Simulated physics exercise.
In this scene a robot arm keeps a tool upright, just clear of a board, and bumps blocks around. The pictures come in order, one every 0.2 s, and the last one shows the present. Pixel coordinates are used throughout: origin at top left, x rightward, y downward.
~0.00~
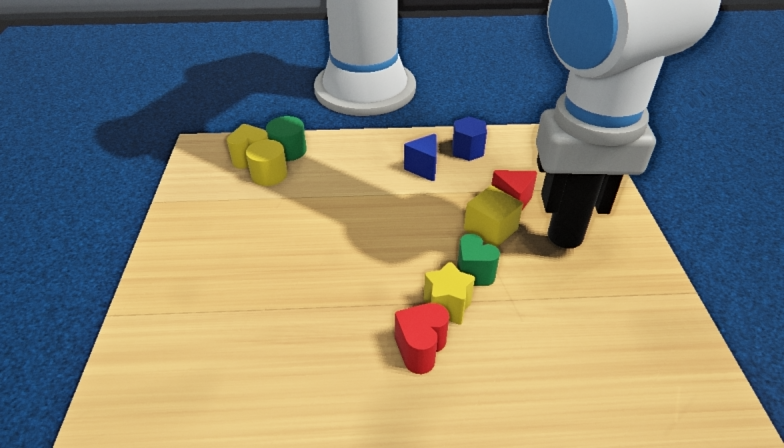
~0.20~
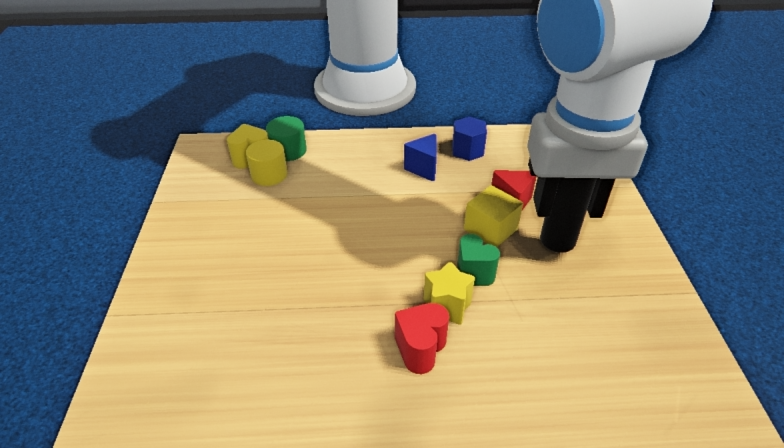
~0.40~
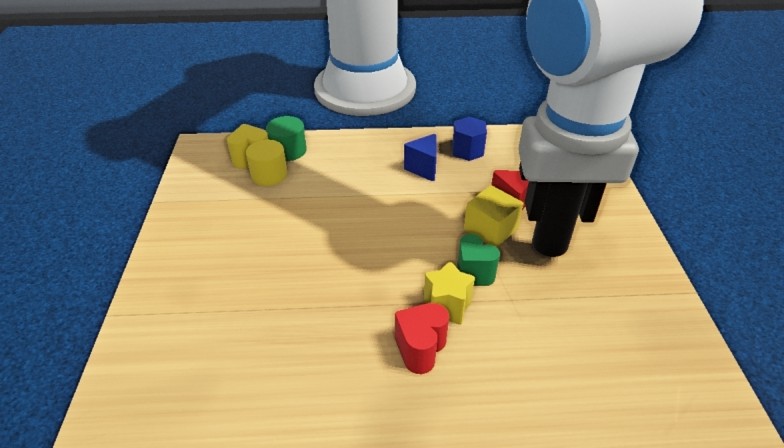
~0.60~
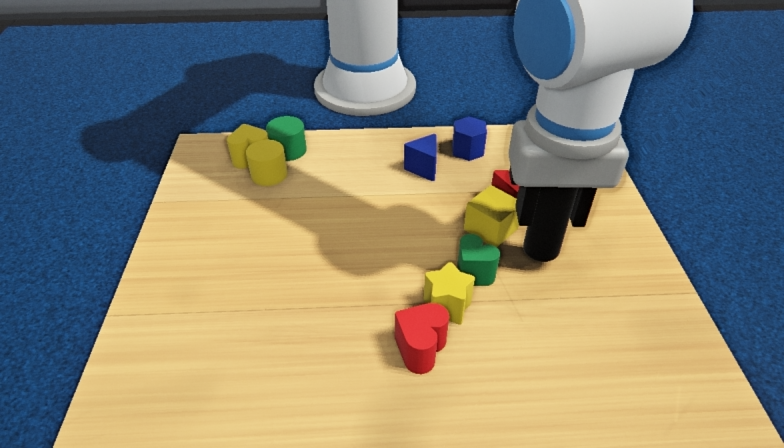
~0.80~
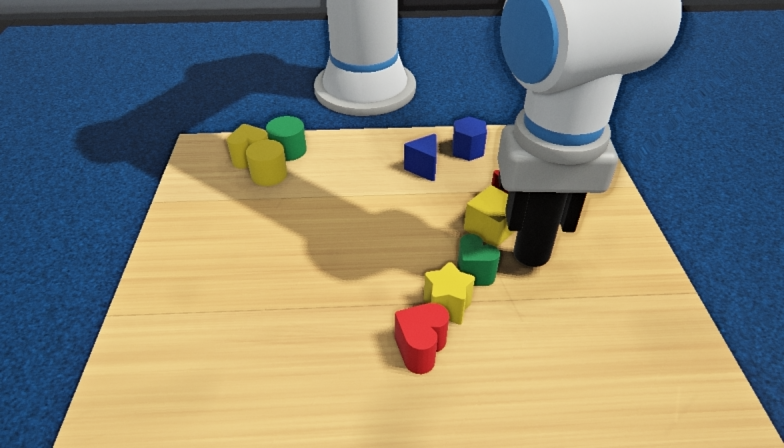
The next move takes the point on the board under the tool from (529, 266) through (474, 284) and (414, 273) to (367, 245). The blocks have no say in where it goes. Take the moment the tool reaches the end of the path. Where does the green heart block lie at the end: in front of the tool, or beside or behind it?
Before the tool.
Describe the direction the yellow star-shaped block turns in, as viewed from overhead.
Answer: Anticlockwise.
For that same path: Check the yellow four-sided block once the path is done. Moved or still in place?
It stays put.
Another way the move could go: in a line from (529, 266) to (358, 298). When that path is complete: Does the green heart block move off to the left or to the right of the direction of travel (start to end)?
Its sideways move is to the right.
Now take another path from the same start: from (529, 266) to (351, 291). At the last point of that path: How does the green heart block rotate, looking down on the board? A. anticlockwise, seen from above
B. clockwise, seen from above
Option B.
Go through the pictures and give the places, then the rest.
Tool's lower end (565, 238); red heart block (422, 323); yellow star-shaped block (450, 281); green heart block (477, 248); yellow four-sided block (495, 203), in the first picture.
Tool (557, 242); blocks still, in the second picture.
Tool (549, 246); blocks still, in the third picture.
Tool (541, 250); blocks still, in the fourth picture.
Tool (531, 255); red heart block (422, 323); yellow star-shaped block (450, 281); green heart block (477, 248); yellow four-sided block (495, 203), in the fifth picture.
The first path, step by step. One third of the way, tool (475, 274); yellow star-shaped block (446, 283), turned 15° anticlockwise; green heart block (443, 248), turned 55° clockwise.
Two thirds of the way, tool (414, 262); red heart block (416, 331); yellow star-shaped block (422, 288), turned 50° anticlockwise; green heart block (391, 231), turned 90° clockwise.
At the end, tool (366, 235); red heart block (416, 331); yellow star-shaped block (422, 288), turned 50° anticlockwise; green heart block (345, 205), turned 90° clockwise; yellow four-sided block still.
